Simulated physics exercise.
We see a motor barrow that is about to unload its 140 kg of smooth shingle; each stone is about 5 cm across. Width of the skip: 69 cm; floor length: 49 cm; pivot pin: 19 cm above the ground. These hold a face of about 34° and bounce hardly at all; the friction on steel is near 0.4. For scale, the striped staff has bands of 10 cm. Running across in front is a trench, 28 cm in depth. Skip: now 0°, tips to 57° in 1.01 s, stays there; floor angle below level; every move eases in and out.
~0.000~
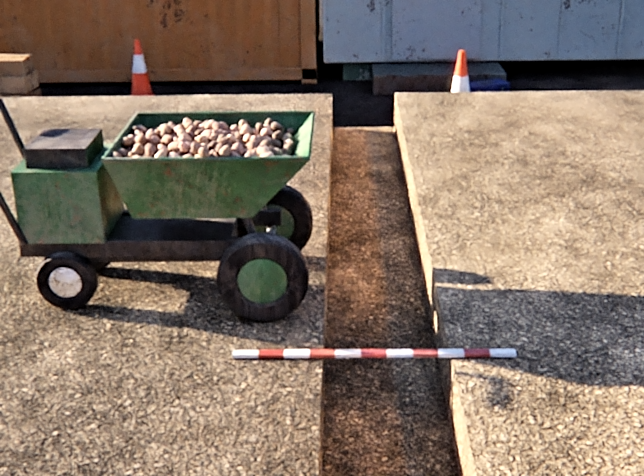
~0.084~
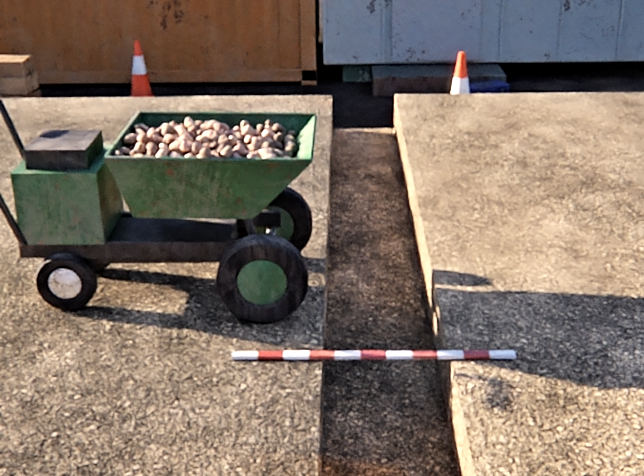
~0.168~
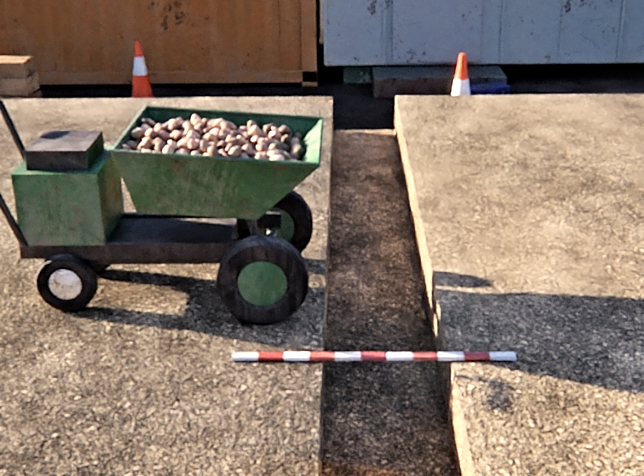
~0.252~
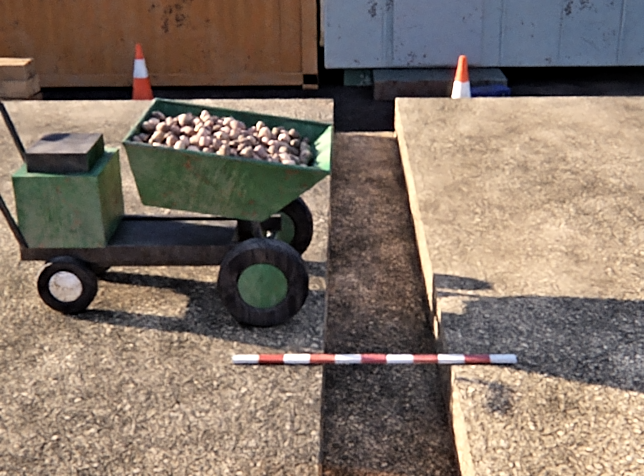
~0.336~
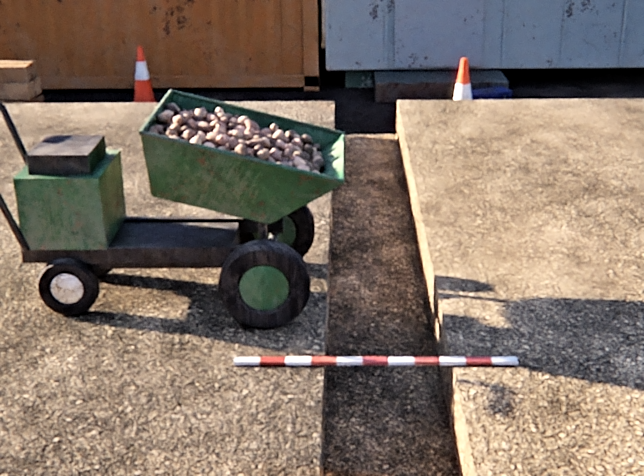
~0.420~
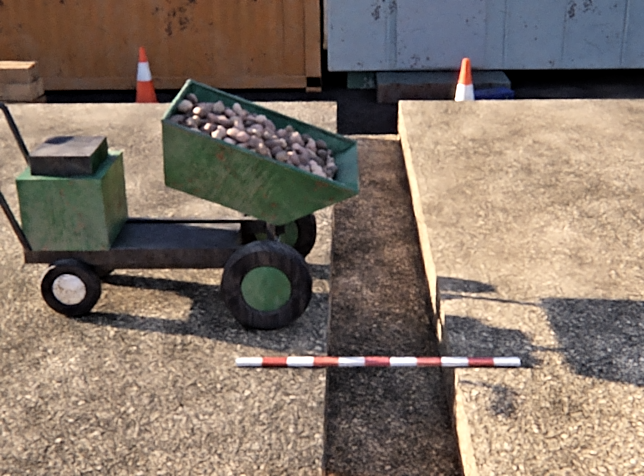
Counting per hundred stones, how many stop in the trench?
Some 55.
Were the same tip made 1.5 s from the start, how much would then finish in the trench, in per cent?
It'd be some 60 per cent.
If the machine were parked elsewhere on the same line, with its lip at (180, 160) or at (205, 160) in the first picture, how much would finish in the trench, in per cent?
From the first spot near 75, from the second near 95 per cent.
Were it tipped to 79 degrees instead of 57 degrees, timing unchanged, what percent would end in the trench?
About 55%.
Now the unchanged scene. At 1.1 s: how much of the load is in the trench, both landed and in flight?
By that moment, roughly 15 per cent of the load.
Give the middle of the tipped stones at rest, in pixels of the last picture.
The stones end up centred near (433, 318).
After 0.8 s the floor is at 48°; 100 % in the skip; the foremost stones are at (380, 207).
After 1.1 s the floor is at 57°; 74 % in the skip, 16 % in the trench, 11 % past the trench; the foremost stones are at (478, 284).
After 1.5 s the floor is at 57°; 37 % in the skip, 23 % in the trench, 40 % past the trench; the foremost stones are at (601, 287).
After 3.4 s the floor is at 57°; 3 % in the skip, 55 % in the trench, 43 % past the trench; the foremost stones are past the picture's edge.
